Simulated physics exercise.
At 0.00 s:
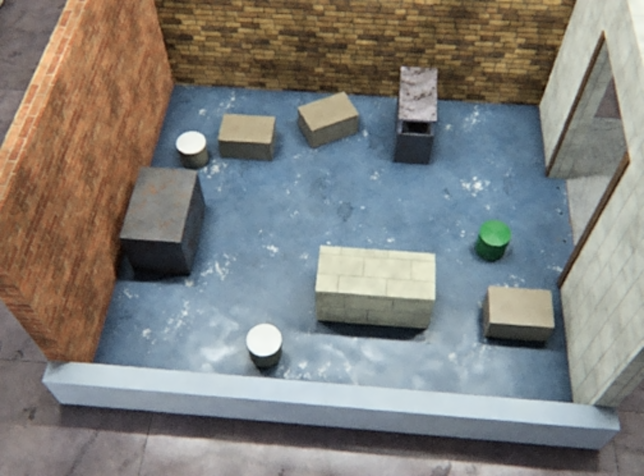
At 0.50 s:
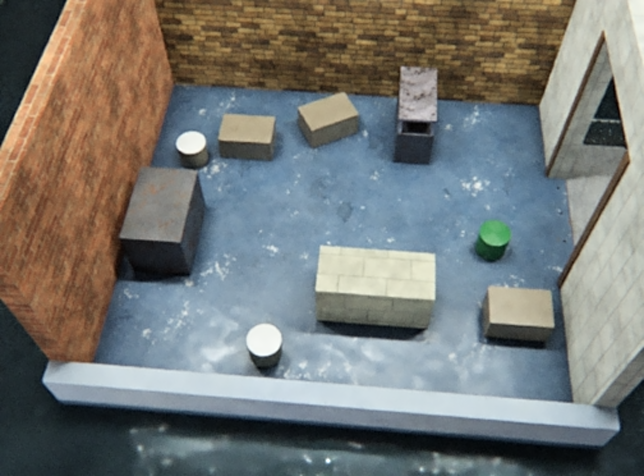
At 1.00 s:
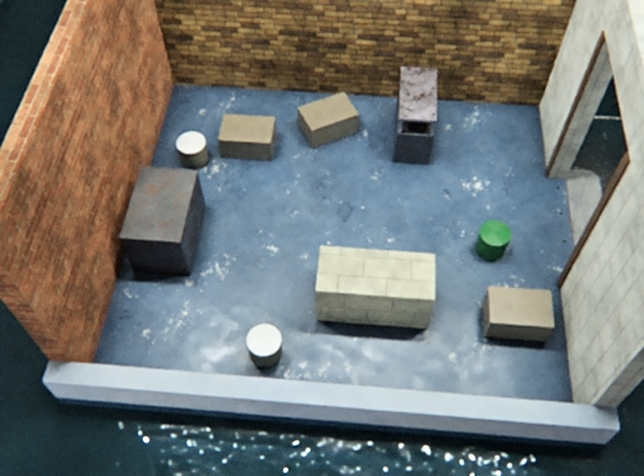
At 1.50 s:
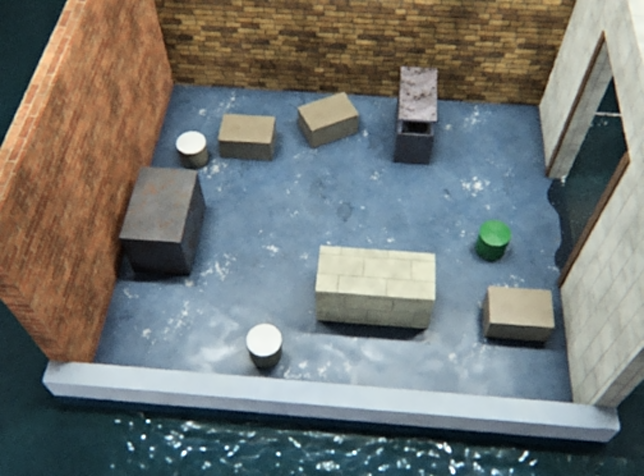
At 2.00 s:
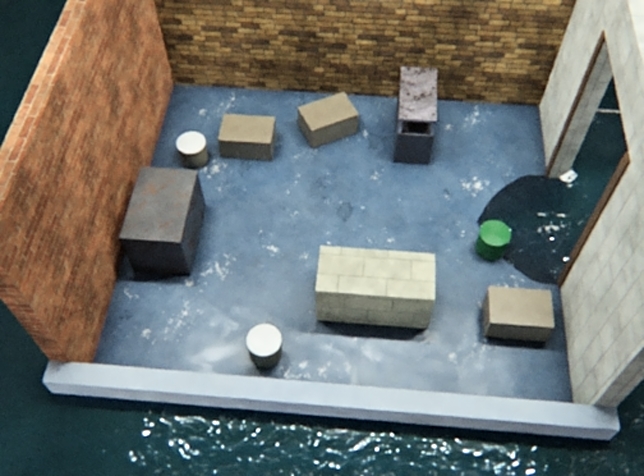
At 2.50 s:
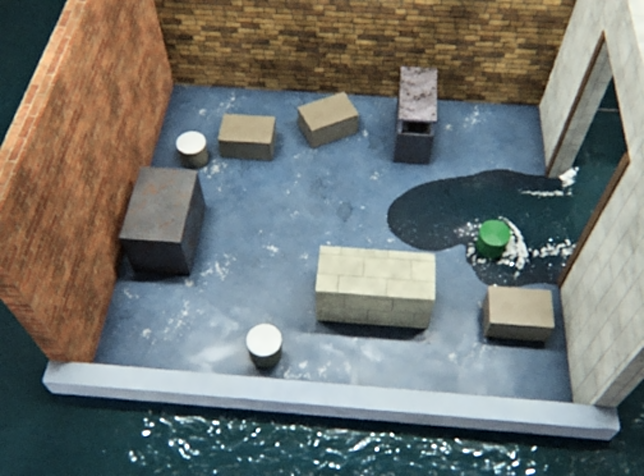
The clip opens on a high view of a dry blue floor with scattered blocks, drums and a green pail between brick and pale walls. Dark water surrounds the room outside, then enters through the right-hand opening and spreads leftward across the floor, foaming around the pail while the objects stay put.
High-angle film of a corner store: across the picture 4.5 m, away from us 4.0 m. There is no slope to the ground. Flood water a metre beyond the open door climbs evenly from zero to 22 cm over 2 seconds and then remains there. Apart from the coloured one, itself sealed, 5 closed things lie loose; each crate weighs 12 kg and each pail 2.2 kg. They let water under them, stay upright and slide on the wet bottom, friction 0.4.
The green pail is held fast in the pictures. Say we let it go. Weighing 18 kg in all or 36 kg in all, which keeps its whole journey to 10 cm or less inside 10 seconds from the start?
Winning option: Only the heavier.
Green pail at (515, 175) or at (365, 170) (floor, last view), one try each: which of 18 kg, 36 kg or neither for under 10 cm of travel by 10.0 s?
In that order: Either load holds; either load holds.
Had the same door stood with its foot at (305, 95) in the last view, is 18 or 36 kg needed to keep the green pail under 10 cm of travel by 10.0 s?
Short version: The light mass is sufficient.
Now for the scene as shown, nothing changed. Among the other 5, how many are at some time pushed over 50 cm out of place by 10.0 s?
It works out to 5.
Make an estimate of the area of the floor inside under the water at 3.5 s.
Wet: Near 7.5 m2.
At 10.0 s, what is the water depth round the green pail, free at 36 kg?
9 cm, roughly.
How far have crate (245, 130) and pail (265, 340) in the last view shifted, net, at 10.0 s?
In that order: 100 cm, 80 cm.
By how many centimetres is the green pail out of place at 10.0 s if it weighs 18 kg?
Shift: Roughly 80 cm.
After 3.5 s the green pail would be 44 cm from its start with 18 kg and 0 cm from its start with 36 kg; 10 cm of water round it then.
After 4.5 s the green pail would be 59 cm from its start with 18 kg and 0 cm from its start with 36 kg; 8 cm of water round it then.
After 7.0 s the green pail would be 59 cm from its start with 18 kg and 0 cm from its start with 36 kg; 9 cm of water round it then.
After 10.0 s the green pail would be 74 cm from its start with 18 kg and 0 cm from its start with 36 kg; 9 cm of water round it then.
